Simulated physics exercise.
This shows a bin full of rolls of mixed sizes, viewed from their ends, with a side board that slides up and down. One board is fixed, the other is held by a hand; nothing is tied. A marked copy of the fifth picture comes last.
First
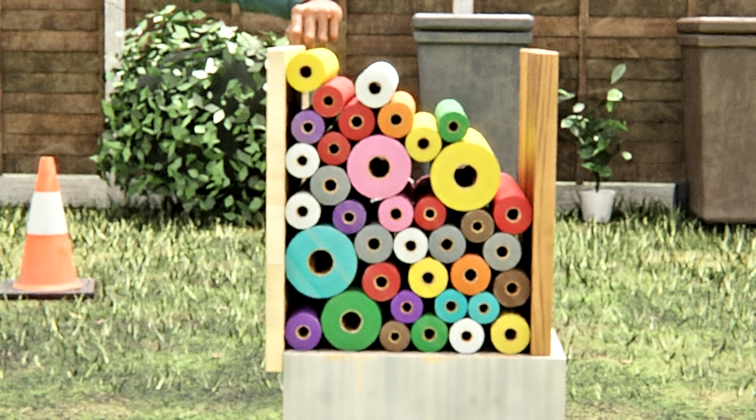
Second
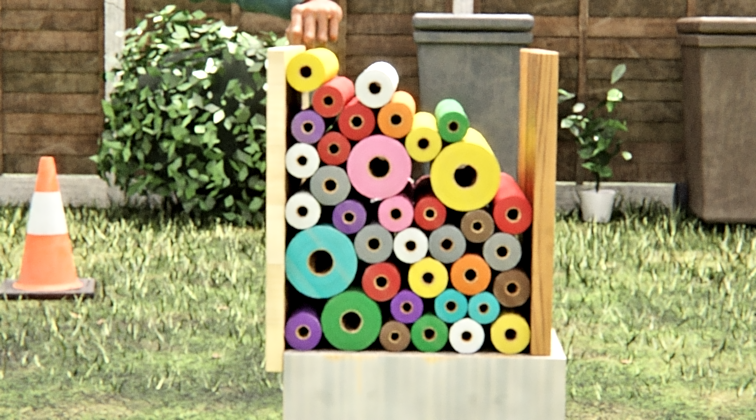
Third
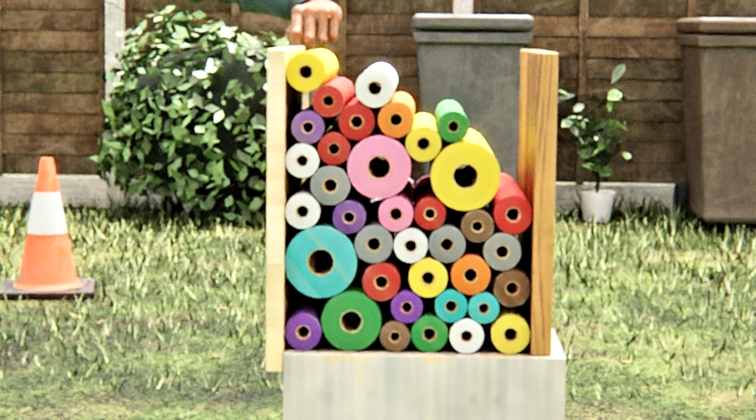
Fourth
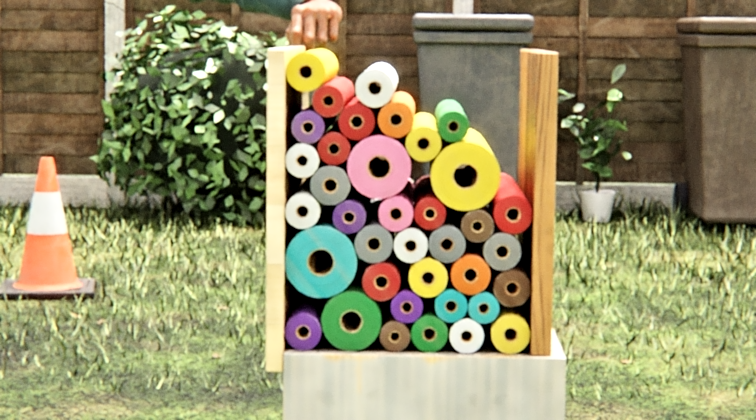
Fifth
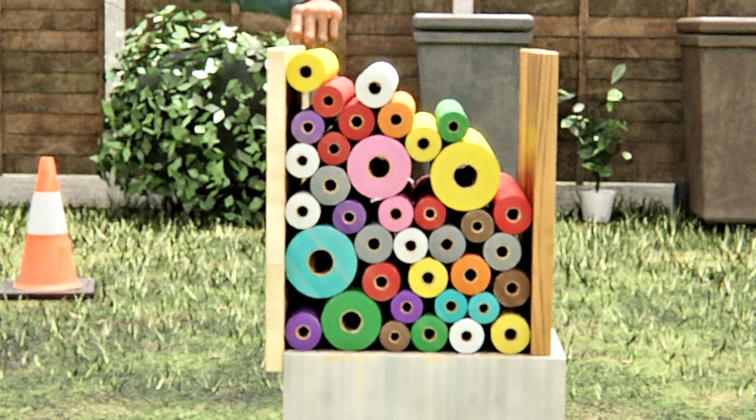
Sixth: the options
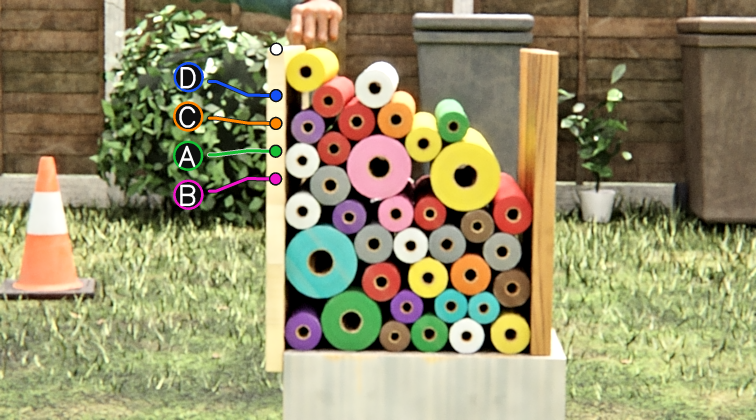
In a grassy garden, a hand stays atop a bin of colourful rolls; nothing moves.
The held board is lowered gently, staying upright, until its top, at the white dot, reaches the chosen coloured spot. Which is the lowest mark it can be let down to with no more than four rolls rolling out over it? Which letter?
Lower it to B and no more.
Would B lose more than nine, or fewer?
Fewer than nine.
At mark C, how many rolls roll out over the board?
It comes to none.
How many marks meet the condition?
The number is four.
On the marked copy, A at (276, 151); B at (276, 179); C at (276, 123); D at (276, 96); the white dot at (277, 49).
With B. Early on, top of the board (285, 108).
Further on, top of the board (285, 176).
At the end, top of the board (285, 178), one out over the board.
As for the rest, A one out over the board; C none out over the board; D none out over the board.
